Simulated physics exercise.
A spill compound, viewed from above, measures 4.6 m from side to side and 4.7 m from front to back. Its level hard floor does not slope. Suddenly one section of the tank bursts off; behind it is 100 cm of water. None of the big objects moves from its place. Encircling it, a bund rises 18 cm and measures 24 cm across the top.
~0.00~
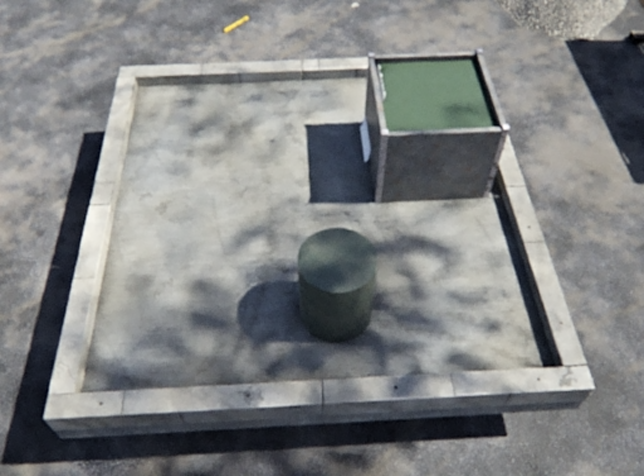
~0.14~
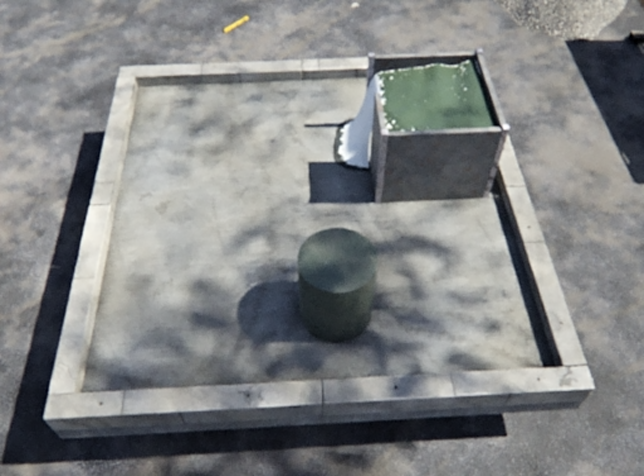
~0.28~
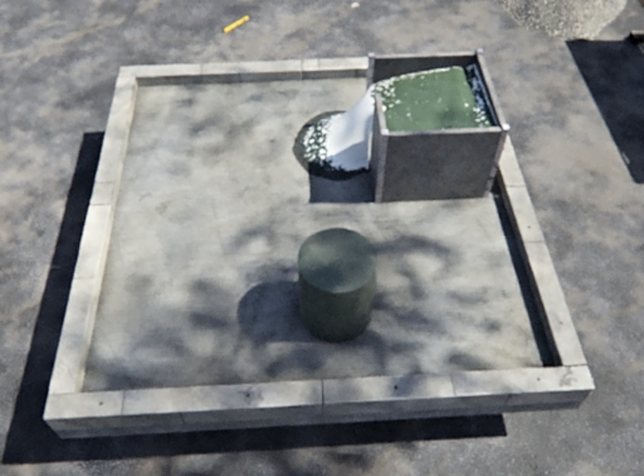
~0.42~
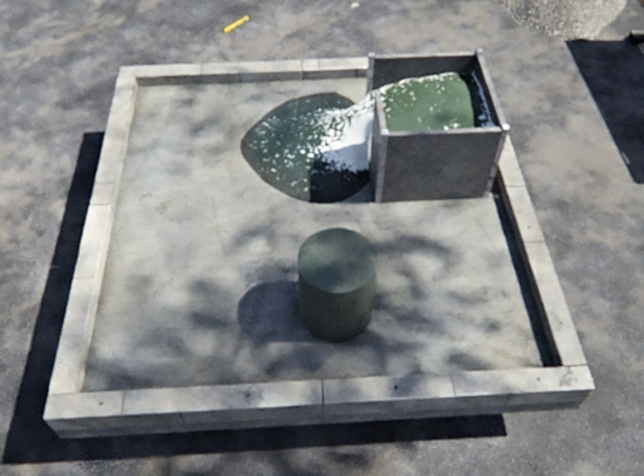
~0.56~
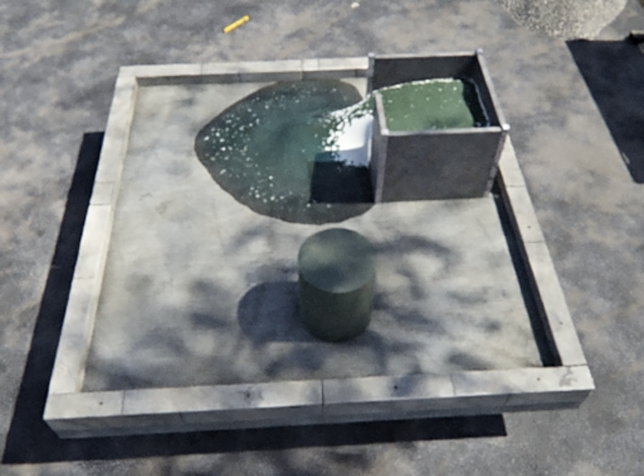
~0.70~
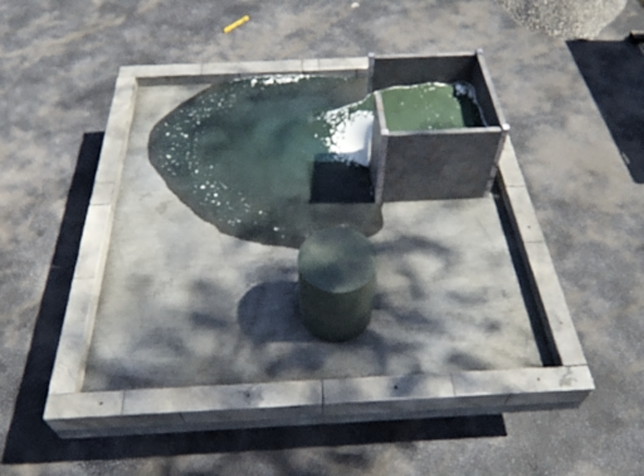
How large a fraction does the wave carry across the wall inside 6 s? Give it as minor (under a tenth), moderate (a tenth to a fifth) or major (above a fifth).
The wave will carry one to two tenths across.
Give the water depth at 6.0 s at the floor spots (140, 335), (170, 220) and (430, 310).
Depths in turn: Roughly 13, 6 and 2 centimetres.
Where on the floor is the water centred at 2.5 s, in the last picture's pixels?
Around (278, 172).
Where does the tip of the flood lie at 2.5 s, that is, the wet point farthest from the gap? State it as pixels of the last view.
That lands around (82, 399) in the last picture.
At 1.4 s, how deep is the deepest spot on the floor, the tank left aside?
Peak depth: Approx. 54 cm.
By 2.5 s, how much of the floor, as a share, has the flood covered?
Wet share: About 60 %.
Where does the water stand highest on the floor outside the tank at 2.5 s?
Near (138, 93).
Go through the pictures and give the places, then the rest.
In the first frame, the tank at (434, 96) is whole and still, 100 cm deep.
In the second frame, water pours out at (374, 119) and has run 0.5 m, to (341, 158); deepest outside 60 cm, 99 cm at the tank's back.
In the third frame, the front is at (302, 157), 0.9 m from the gap at (373, 122); 0.8 m2 of floor is under water; 89 cm left at the back of the tank.
In the fourth frame, water pours out at (373, 125) and has run 1.6 m, to (250, 139); deepest outside 59 cm, 85 cm at the tank's back.
In the fifth frame, the front is at (204, 135), 2.2 m from the gap at (373, 126); 4.0 m2 of floor is under water; 81 cm left at the back of the tank.
In the sixth frame, the front is at (159, 130), 2.8 m from the gap at (373, 126); 6.3 m2 of floor is under water; 73 cm left at the back of the tank.
After 1.1 s water covers 45 % of the floor and is deepest (44 cm) near (352, 138); 0 % is over the wall.
After 1.4 s water covers 50 % of the floor and is deepest (54 cm) near (137, 102); 1 % is over the wall.
After 2.5 s water covers 55 % of the floor and is deepest (33 cm) near (138, 93); 13 % is over the wall.
After 4.0 s water covers 55 % of the floor and is deepest (18 cm) near (135, 110); 17 % is over the wall.
After 6.0 s water covers 75 % of the floor and is deepest (15 cm) near (309, 387); 17 % is over the wall.
